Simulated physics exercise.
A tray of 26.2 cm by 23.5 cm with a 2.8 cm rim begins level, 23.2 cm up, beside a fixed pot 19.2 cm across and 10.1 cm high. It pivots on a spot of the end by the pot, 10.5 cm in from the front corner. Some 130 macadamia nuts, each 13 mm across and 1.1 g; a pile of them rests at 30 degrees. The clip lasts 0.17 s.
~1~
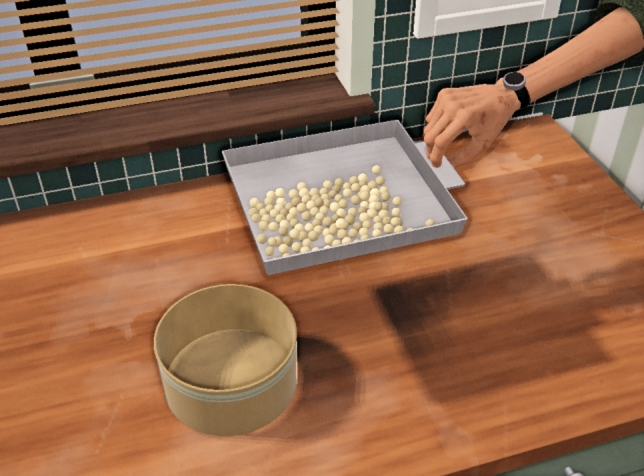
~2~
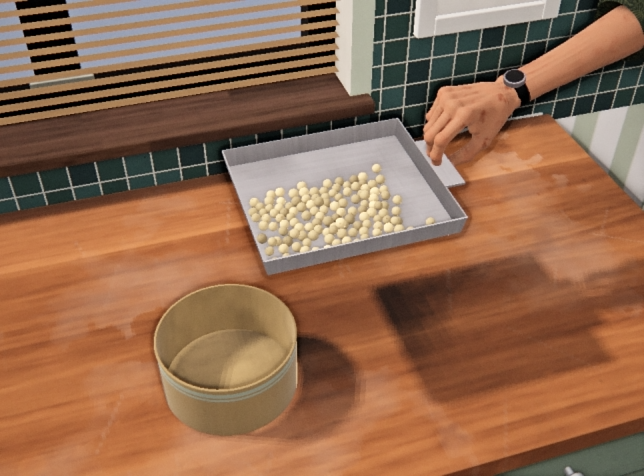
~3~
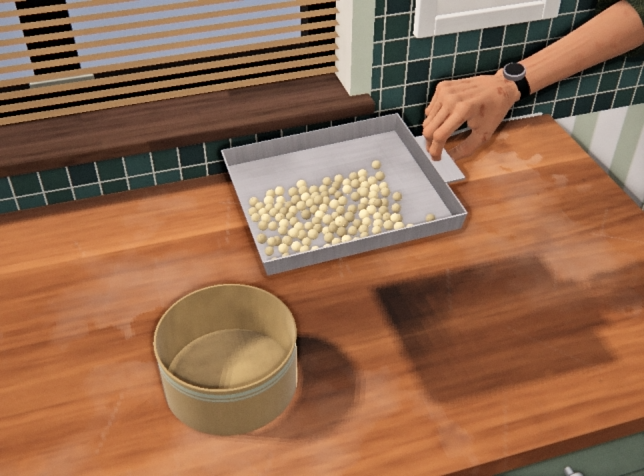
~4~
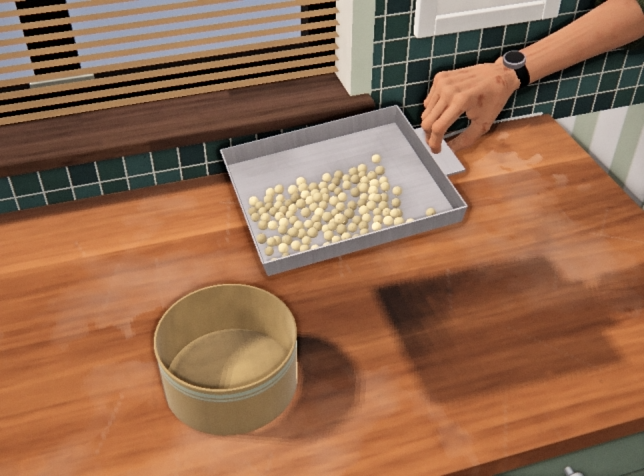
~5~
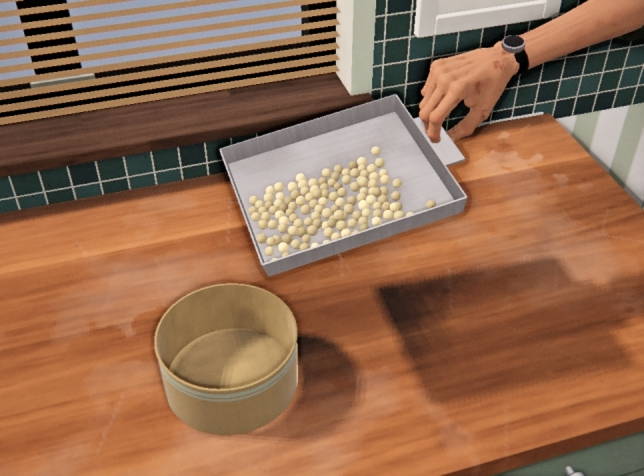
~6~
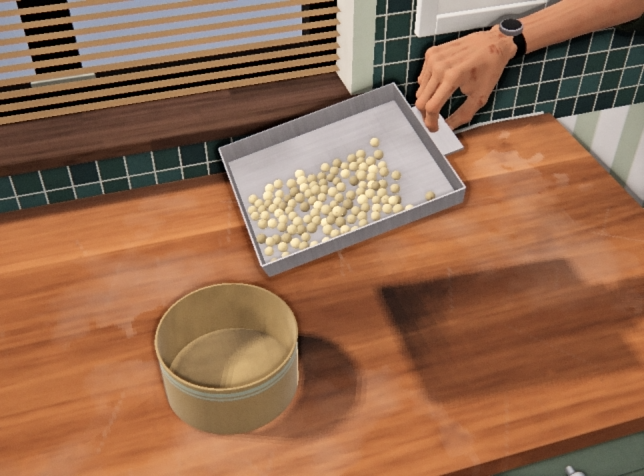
To begin with, a shallow grey tray of small, round, cream-coloured nuts sits level on a wooden counter behind a round, empty pot, a hand at its far right edge. The hand then raises that side, slowly at first and then more steeply, while the nuts stay bunched together in the tray.
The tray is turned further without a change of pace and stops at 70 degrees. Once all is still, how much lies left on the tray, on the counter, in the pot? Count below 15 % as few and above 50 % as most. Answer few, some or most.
Left on the tray: Most; on the counter: Few; in the pot: Few.
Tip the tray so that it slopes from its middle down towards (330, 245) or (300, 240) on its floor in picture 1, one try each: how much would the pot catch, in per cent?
Some 0 and 0 per cent.
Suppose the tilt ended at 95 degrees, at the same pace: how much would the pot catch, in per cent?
In that case some 85 per cent.
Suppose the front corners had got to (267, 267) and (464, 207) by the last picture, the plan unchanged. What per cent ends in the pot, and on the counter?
Pot 0, counter 0.
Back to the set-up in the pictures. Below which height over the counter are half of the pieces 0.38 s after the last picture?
Roughly 28 cm.
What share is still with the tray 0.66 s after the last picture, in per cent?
About 100 per cent.
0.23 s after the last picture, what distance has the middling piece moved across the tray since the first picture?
About 3 cm.
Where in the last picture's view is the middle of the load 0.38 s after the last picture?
Around (275, 205).
Then, 0.23 s after the last picture, tilt 42 degrees; the tray holds 100 %, the pot 0 %.
Then, 0.38 s after the last picture, tilt 61 degrees; the tray holds 100 %, the pot 0 %.
Then, 0.66 s after the last picture, tilt 70 degrees; the tray holds 100 %, the pot 0 %.
In the end, tray 95 %, counter 0 %, pot 5 %.
